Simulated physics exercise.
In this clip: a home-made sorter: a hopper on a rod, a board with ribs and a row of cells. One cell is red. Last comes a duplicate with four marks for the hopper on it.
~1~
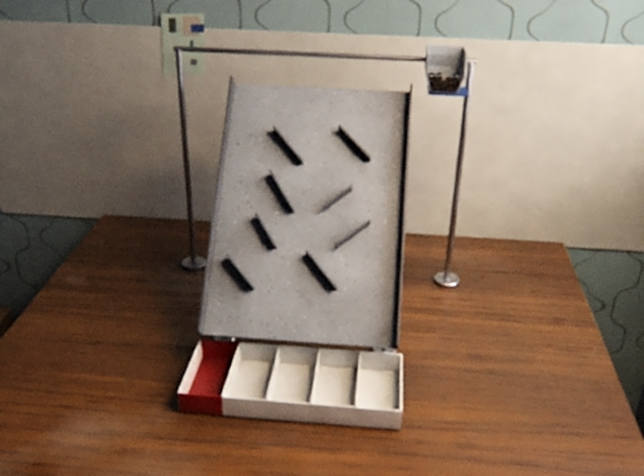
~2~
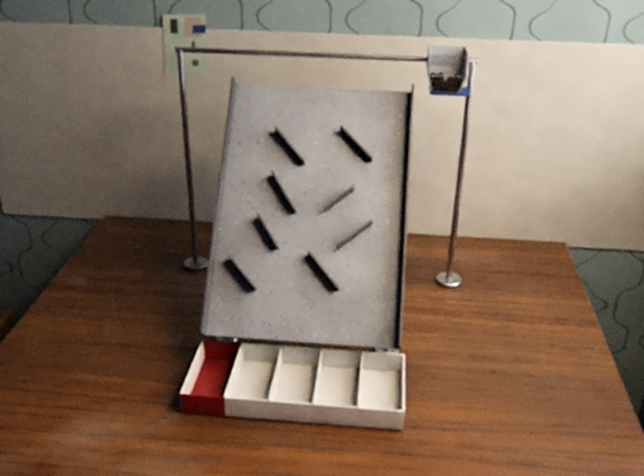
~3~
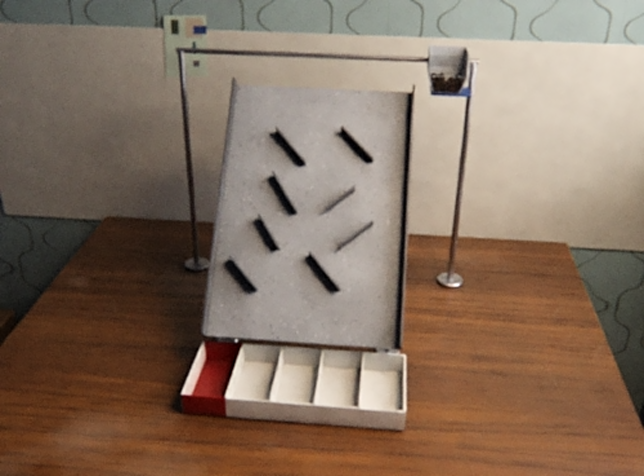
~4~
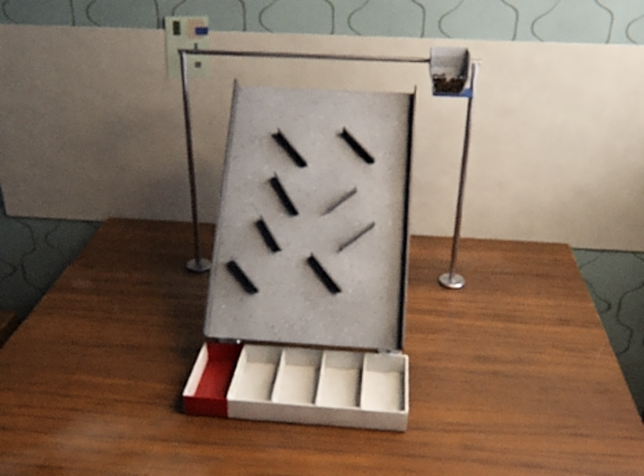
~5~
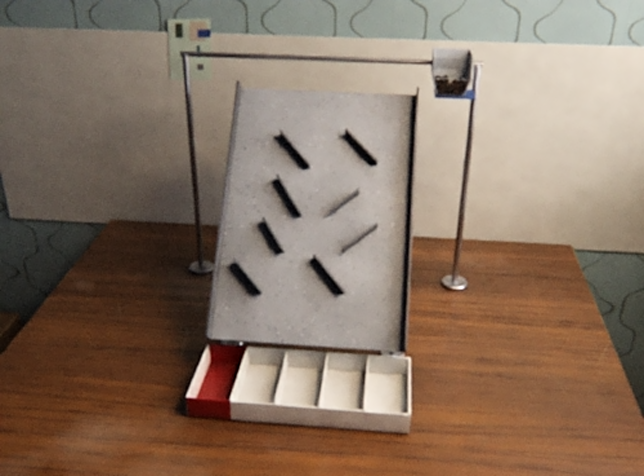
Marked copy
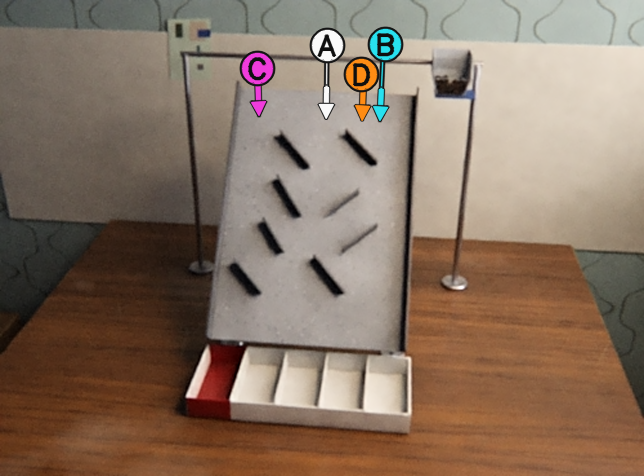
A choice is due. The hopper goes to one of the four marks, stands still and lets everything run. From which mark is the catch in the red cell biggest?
Best: C.
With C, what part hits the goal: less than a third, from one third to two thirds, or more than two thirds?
From one third to two thirds.
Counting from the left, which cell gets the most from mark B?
It is the fifth one.
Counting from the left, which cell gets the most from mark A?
The second from the left.
On the marked copy, mark A meets the board at (326, 113); mark B meets the board at (380, 115); mark C meets the board at (258, 110); mark D meets the board at (362, 114).
With A, just a few in the red cell, almost all in other cells.
With B, not one piece in the red cell, almost all in other cells, about a tenth outside the box.
With C, roughly half in the red cell, roughly half in other cells, just a few outside the box.
With D, not one piece in the red cell, almost all in other cells, about a tenth outside the box.
